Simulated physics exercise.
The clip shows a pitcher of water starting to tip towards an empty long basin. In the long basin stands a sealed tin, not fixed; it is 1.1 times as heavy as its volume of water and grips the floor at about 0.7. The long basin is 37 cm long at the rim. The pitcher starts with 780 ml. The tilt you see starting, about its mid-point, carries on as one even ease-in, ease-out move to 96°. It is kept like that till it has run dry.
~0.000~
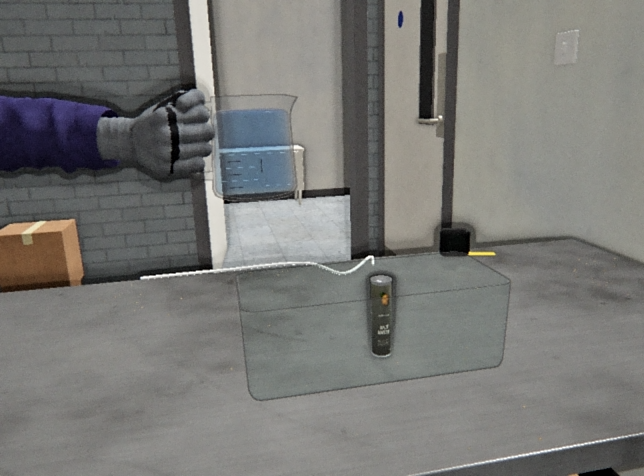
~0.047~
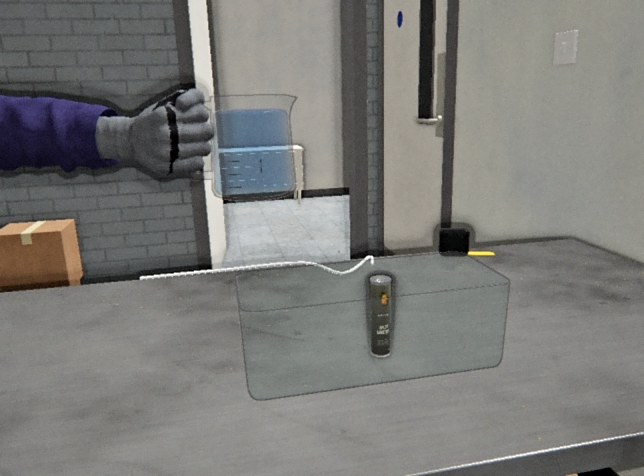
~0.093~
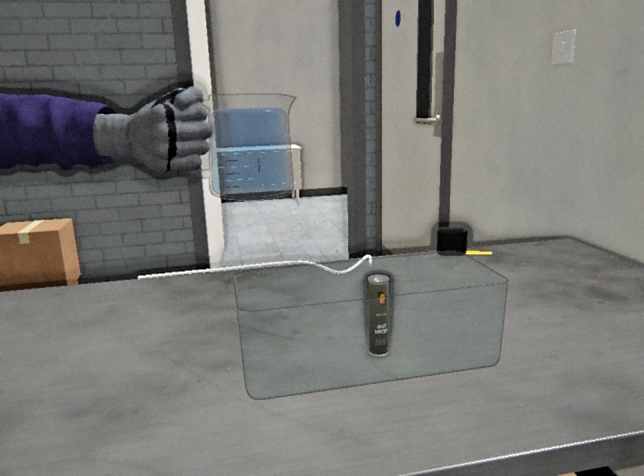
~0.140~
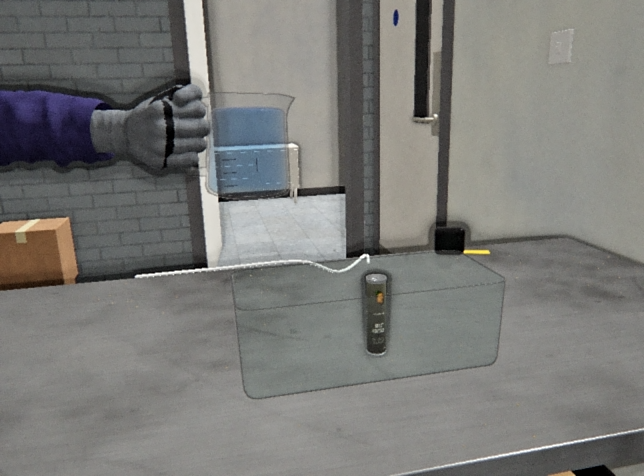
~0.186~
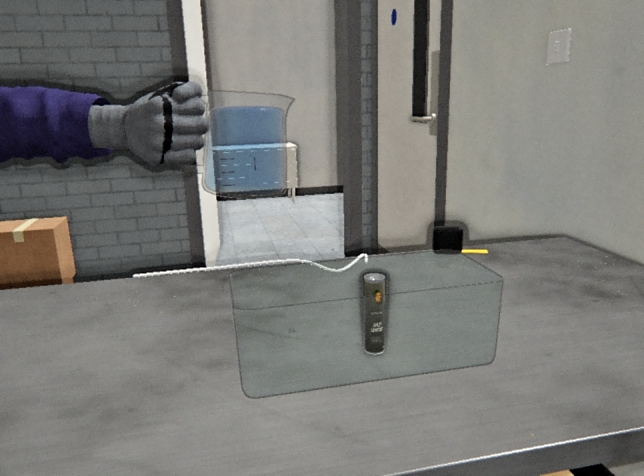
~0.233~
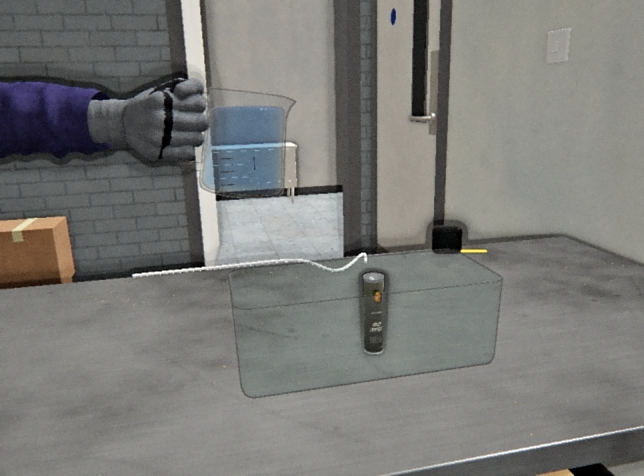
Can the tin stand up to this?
The tin falls.
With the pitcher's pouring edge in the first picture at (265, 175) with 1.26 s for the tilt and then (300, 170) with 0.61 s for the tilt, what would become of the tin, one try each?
First it stays up; then it falls.
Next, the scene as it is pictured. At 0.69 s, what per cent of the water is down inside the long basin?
Near 1 in a hundred.
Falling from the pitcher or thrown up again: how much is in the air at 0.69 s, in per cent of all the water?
About 9 per cent.
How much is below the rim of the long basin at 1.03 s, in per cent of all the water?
About 26 per cent.
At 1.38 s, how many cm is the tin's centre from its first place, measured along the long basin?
Some 4 cm.
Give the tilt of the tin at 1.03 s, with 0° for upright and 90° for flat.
It is at some 0°.
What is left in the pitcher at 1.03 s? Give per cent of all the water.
About 50 per cent.
After 0.69 s the tilt is 55° and 91 per cent is still to pour; the tin stands where it began.
After 1.03 s the tilt is 88° and 50 per cent is still to pour; the tin stands where it began.
After 1.38 s the tilt is 96° and 15 per cent is still to pour; the tin leans 34°.
After 1.76 s the tilt is 96° and 5 per cent is still to pour; the tin lies on its side.
In the end the tin lies on its side.
